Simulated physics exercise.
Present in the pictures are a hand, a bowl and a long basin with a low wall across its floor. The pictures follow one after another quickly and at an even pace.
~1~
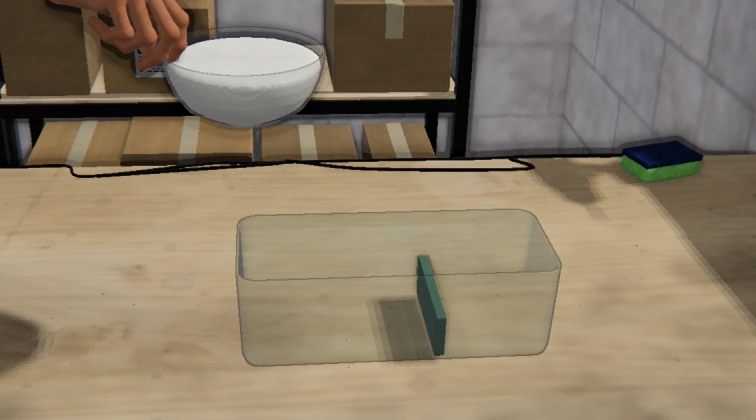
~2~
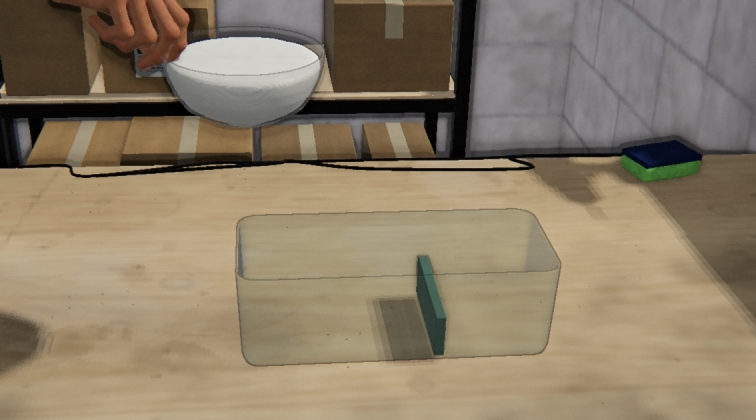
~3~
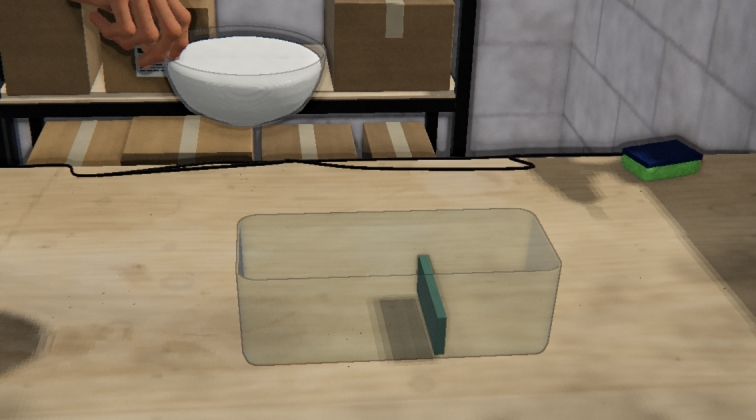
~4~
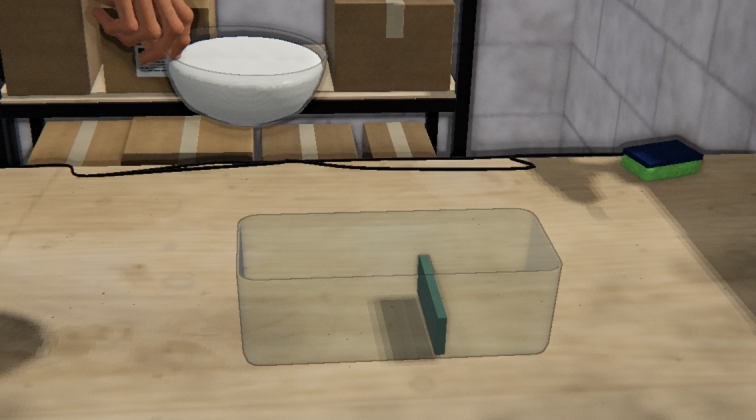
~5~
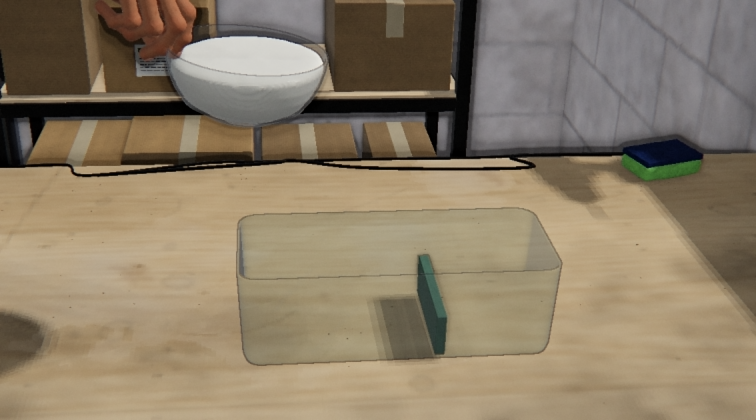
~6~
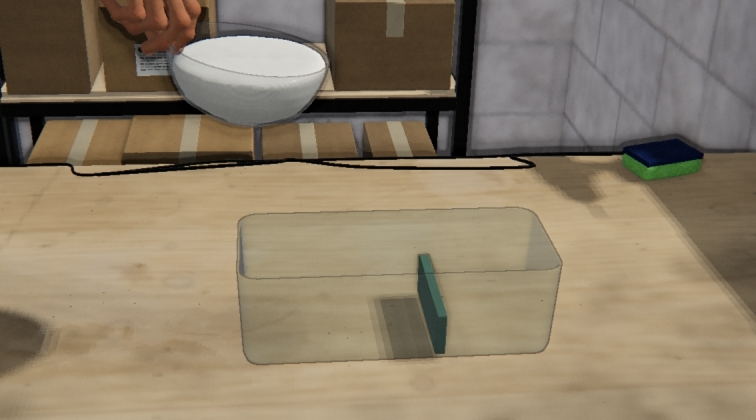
A hand held a white bowl of milk above and behind a clear, long basin with a low green wall across its floor, then slowly tilted the bowl slightly to the right.
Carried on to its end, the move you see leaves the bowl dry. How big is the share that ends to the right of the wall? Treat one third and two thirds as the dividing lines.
Most likely the amount right of the wall will not reach a third.
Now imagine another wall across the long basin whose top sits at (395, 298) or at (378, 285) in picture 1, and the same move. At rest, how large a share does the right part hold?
Try one about 55 %, try two about 70 %.
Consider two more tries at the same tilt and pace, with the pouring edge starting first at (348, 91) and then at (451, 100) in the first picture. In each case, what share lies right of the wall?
Roughly 10 per cent, then roughly 90 per cent.
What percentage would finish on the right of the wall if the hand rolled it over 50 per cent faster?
About 5 per cent would end up there.
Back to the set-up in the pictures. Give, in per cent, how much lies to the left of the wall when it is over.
About 95 per cent.
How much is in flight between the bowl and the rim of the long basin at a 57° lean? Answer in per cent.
It's about 40 per cent.
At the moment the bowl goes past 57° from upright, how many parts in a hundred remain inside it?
45 in a hundred.
A moment on, the bowl is tipped part way and 46 per cent is still to pour, 16 is left of the wall and 0 right of it.
Next, the bowl is tipped on its side and 4 per cent is still to pour, 84 is left of the wall and 1 right of it.
Then the bowl is tipped on its side and 0 per cent is still to pour, 96 is left of the wall and 2 right of it.
Later the bowl is tipped on its side and 0 per cent is still to pour, 96 is left of the wall and 2 right of it.
Finally, 96 per cent lies left of the wall, 2 right of it and 2 outside.
